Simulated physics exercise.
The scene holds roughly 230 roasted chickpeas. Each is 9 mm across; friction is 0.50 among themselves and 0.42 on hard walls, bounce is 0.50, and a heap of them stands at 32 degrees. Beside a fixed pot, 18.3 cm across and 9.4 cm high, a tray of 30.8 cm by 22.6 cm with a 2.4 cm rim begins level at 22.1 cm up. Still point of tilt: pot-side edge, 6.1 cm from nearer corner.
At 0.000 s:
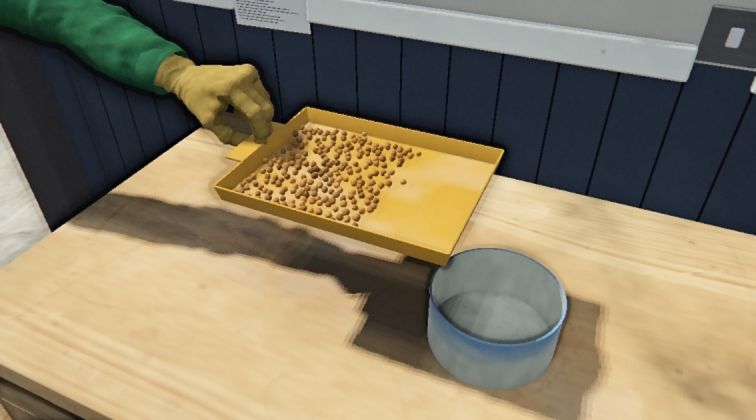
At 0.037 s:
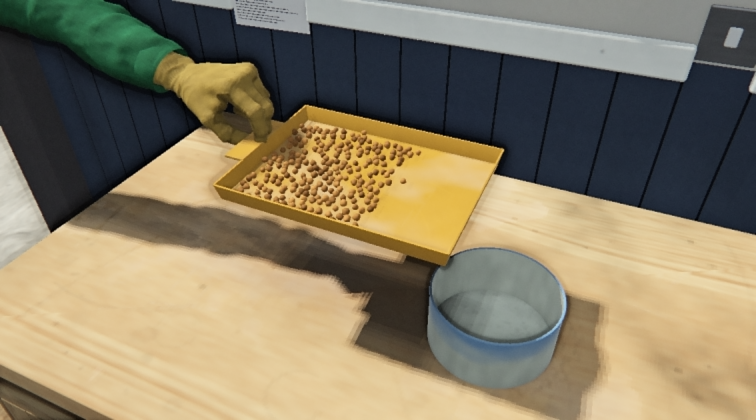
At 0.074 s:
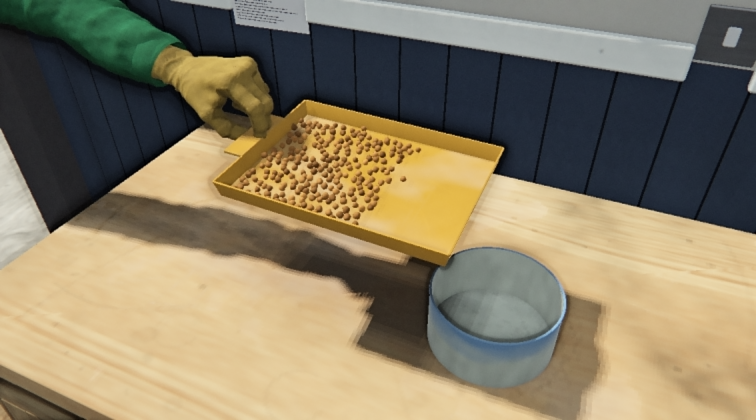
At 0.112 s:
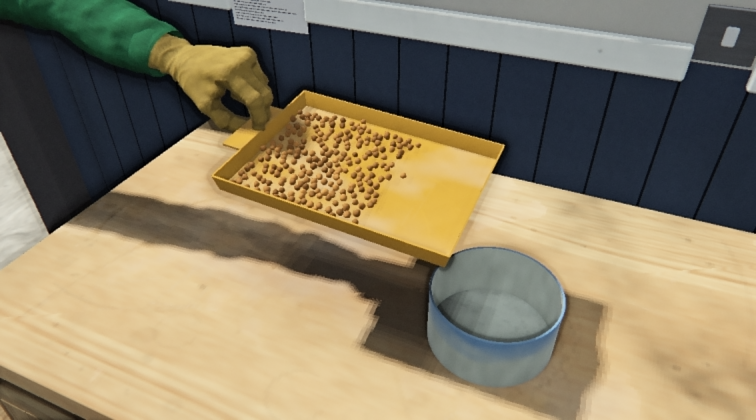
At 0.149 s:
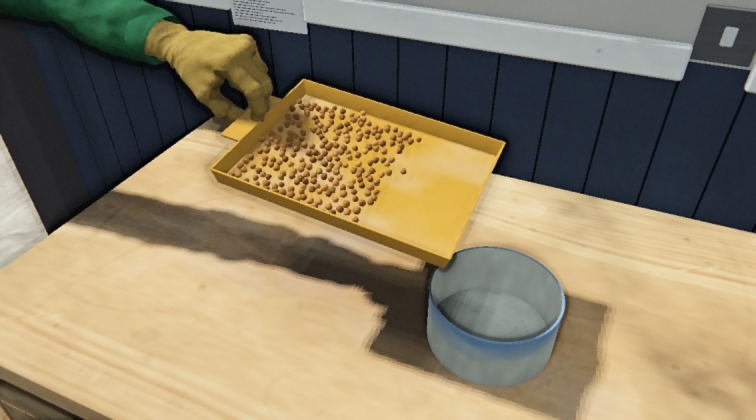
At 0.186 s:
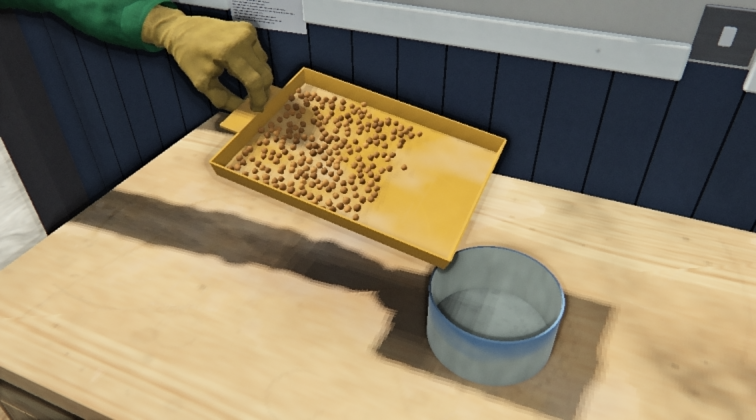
A pale wooden worktop against dark blue panelling is seen from above at an angle. A gloved hand in a green sleeve, at upper left, grips a shallow yellow tray with many small round brown pieces gathered toward its left side, and a clear, blue-tinted round pot sits at lower right. The hand slowly raises the tray's left end, tilting it toward the pot, while the pieces keep their places on it and the camera stays still.
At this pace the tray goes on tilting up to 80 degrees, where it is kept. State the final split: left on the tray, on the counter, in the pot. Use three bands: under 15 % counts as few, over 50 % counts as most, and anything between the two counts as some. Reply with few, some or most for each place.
Tray: Some, counter: Most, pot: Few.
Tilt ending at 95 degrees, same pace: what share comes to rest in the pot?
Pot share: About 0 per cent.
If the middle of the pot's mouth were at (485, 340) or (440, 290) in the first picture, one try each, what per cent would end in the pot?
Roughly 75 and 0 percent.
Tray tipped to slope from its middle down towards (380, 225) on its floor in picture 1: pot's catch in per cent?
The share would be about 0 percent.
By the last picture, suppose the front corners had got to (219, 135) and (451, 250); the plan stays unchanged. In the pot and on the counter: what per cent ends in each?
Pot: 35, counter: 30.
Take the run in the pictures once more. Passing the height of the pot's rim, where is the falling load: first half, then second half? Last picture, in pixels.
Roughly (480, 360) to begin with, later roughly (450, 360).
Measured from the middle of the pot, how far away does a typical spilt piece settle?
About 18 cm from the centre.
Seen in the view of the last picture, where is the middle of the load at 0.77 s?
Near pixel (439, 245).
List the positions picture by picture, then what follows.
Tray tilt 0 degrees, front corners at (219, 185) and (446, 250); middle of the pieces at (326, 170); pot at (497, 292), in the first frame.
Tray tilt 1 degrees, front corners at (219, 184) and (446, 250); middle of the pieces at (325, 169), in the second frame.
Tray tilt 2 degrees, front corners at (218, 180) and (446, 251); middle of the pieces at (325, 165), in the third frame.
Tray tilt 5 degrees, front corners at (217, 175) and (447, 252), lowest corner right front; middle of the pieces at (325, 160), in the fourth frame.
Tray tilt 8 degrees, front corners at (216, 168) and (447, 254), lowest corner right front; middle of the pieces at (325, 153), in the fifth frame.
Tray tilt 12 degrees, front corners at (215, 161) and (448, 256), lowest corner right front; middle of the pieces at (325, 146); pot at (496, 290). Its pace works out near 95 degrees a second, in the sixth frame.
After 0.54 s, tilt 45 degrees; the tray holds 100 %, the pot 0 %.
After 0.77 s, tilt 67 degrees; the tray holds 90 %, the pot 0 %.
After 1.12 s, tilt 80 degrees; the tray holds 35 %, the pot 0 %.
At rest (2.2 s), tray 25 %, counter 75 %, pot 0 %.
